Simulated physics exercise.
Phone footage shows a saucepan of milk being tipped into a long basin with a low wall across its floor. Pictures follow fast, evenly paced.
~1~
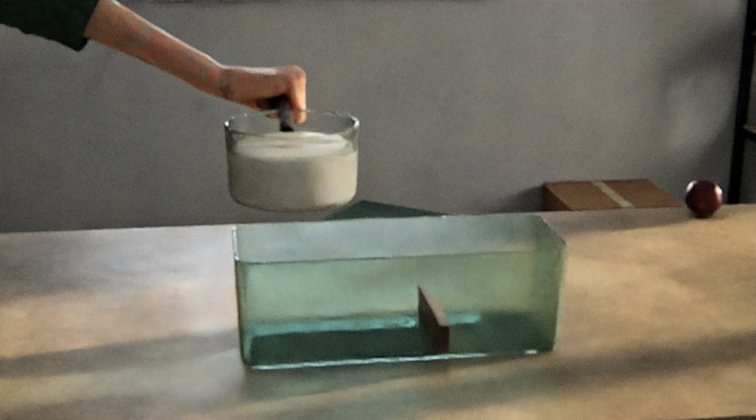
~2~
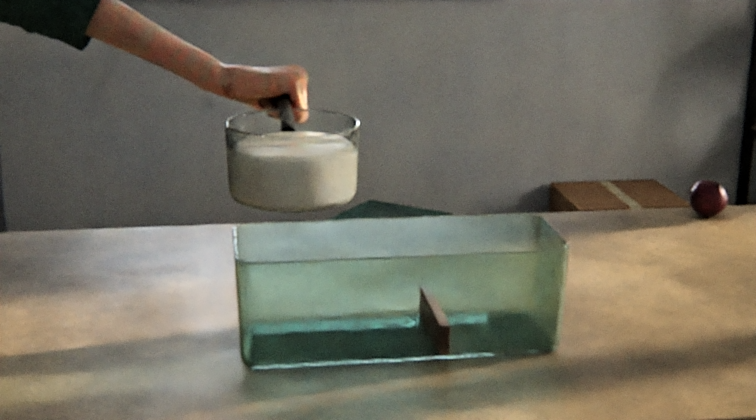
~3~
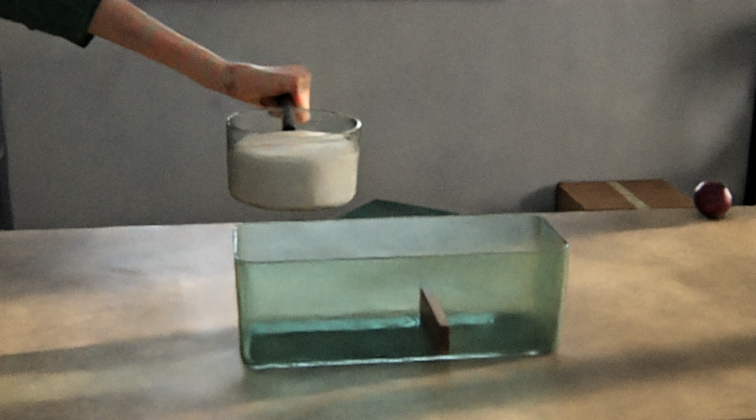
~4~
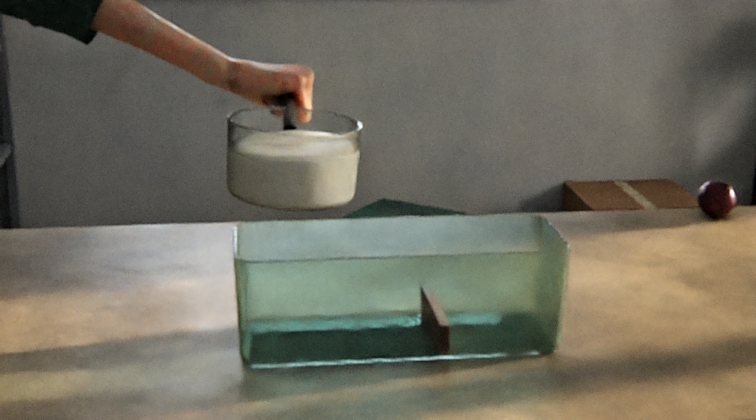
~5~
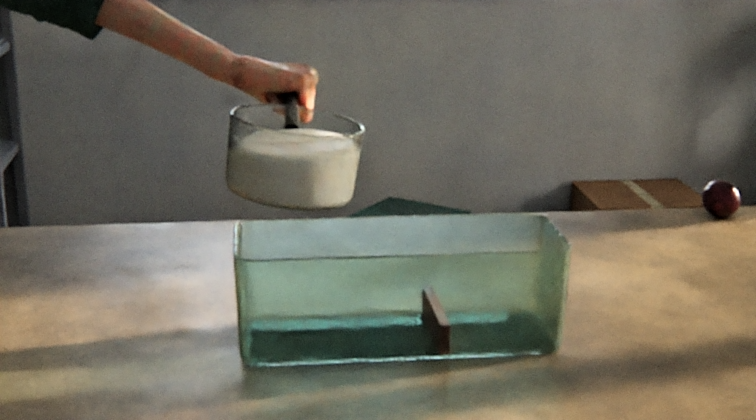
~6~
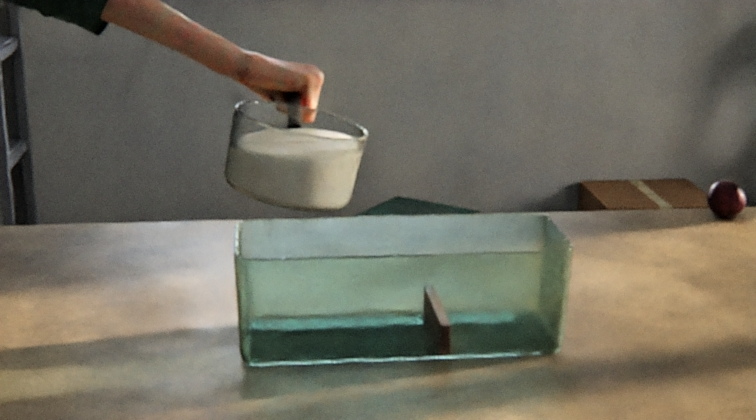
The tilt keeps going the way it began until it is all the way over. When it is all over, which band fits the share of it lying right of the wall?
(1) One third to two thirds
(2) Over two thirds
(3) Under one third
The answer is 3.
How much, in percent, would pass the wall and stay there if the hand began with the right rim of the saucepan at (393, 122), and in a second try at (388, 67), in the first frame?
Try one: 60 %; try two: 65 %.
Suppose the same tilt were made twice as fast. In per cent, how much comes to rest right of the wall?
Some 10 per cent.
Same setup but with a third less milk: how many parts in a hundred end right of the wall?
Some 5 per cent.
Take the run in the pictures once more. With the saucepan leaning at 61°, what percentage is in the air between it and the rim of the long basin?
Near 20 in a hundred.
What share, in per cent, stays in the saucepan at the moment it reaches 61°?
Remaining share, estimated: 75 %.
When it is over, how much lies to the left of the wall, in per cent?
About 90 per cent.
A moment on, the tilt is 61° and 73 per cent is still to pour, 8 is left of the wall and 0 right of it.
Next, the tilt is 90° and 21 per cent is still to pour, 62 is left of the wall and 9 right of it.
Then the tilt is 96° and 4 per cent is still to pour, 84 is left of the wall and 11 right of it.
Later the tilt is 96° and 1 per cent is still to pour, 87 is left of the wall and 12 right of it.
At rest 88 per cent lies left of the wall, 12 right of it and 0 outside.
